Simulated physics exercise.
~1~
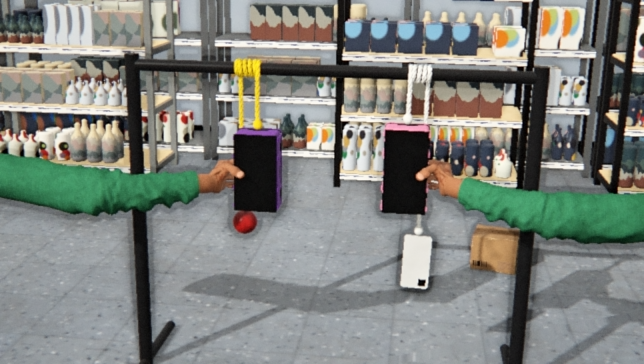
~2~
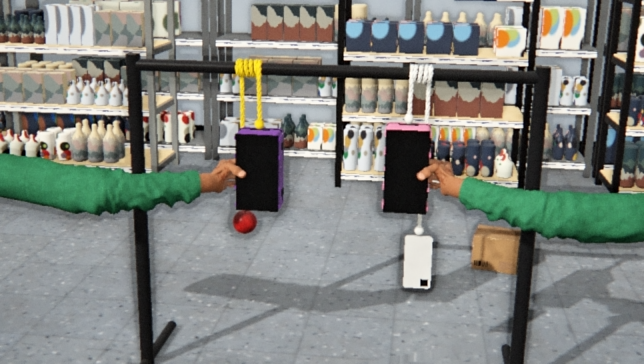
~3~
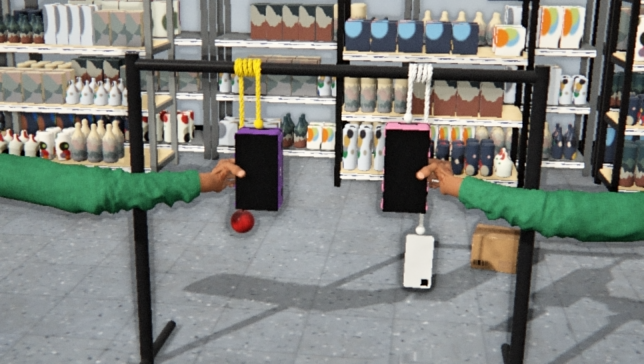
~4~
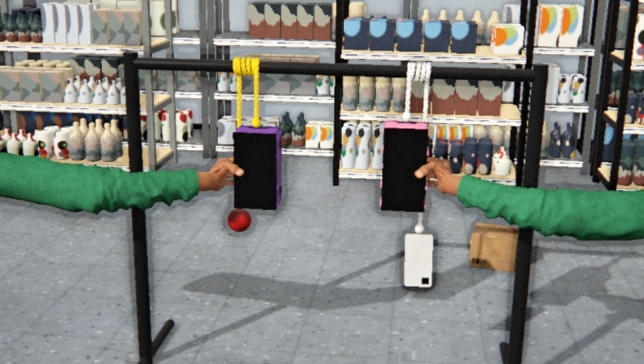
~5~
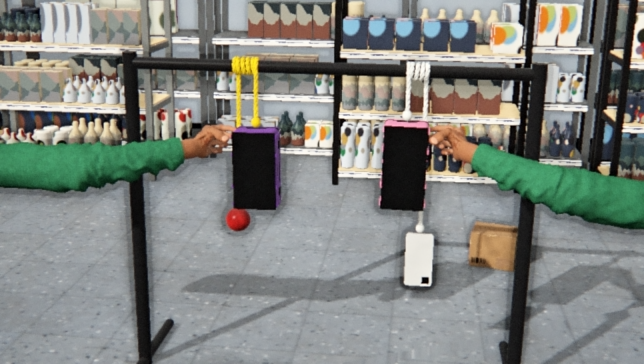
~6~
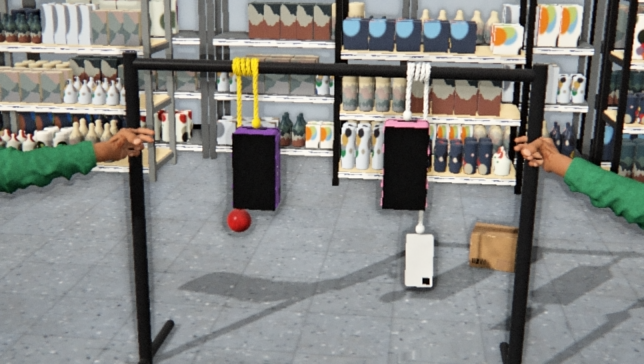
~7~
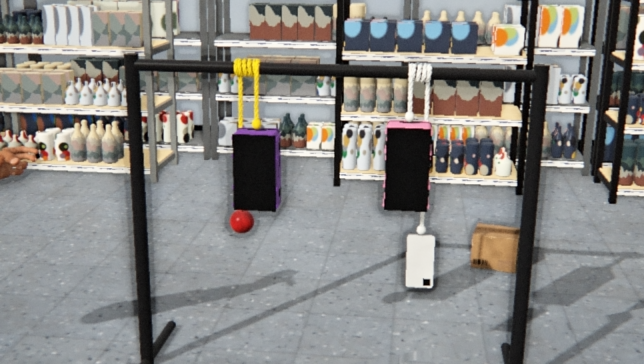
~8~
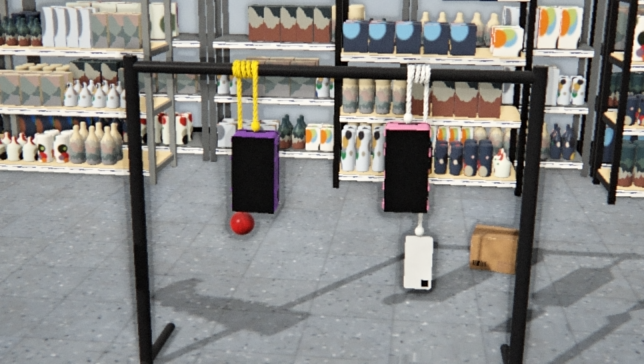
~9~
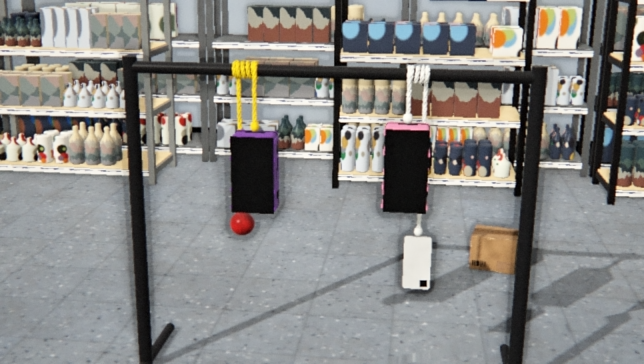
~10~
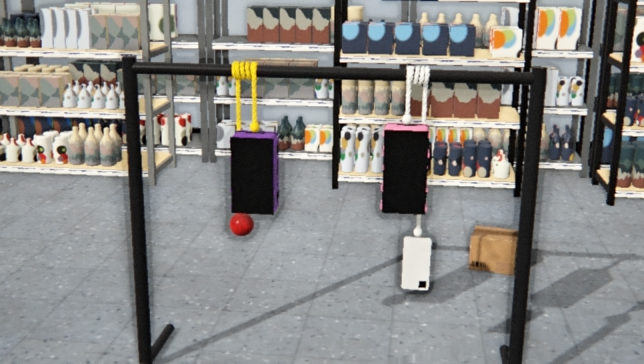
In a store aisle with shelves of bottles and boxes behind, a slightly swaying camera looks a little down on a black rail frame standing on a grey tiled floor. A black-fronted case with purple edges hangs on yellow rope at left, a red ball beneath it, and a pink-edged one hangs on white rope at right, above a white phone-like block. Two green-sleeved arms reach in from either side, hands touching the cases. The hands let go, draw back past the posts and leave view. Both cases stay hanging at the same height, a brown box behind.
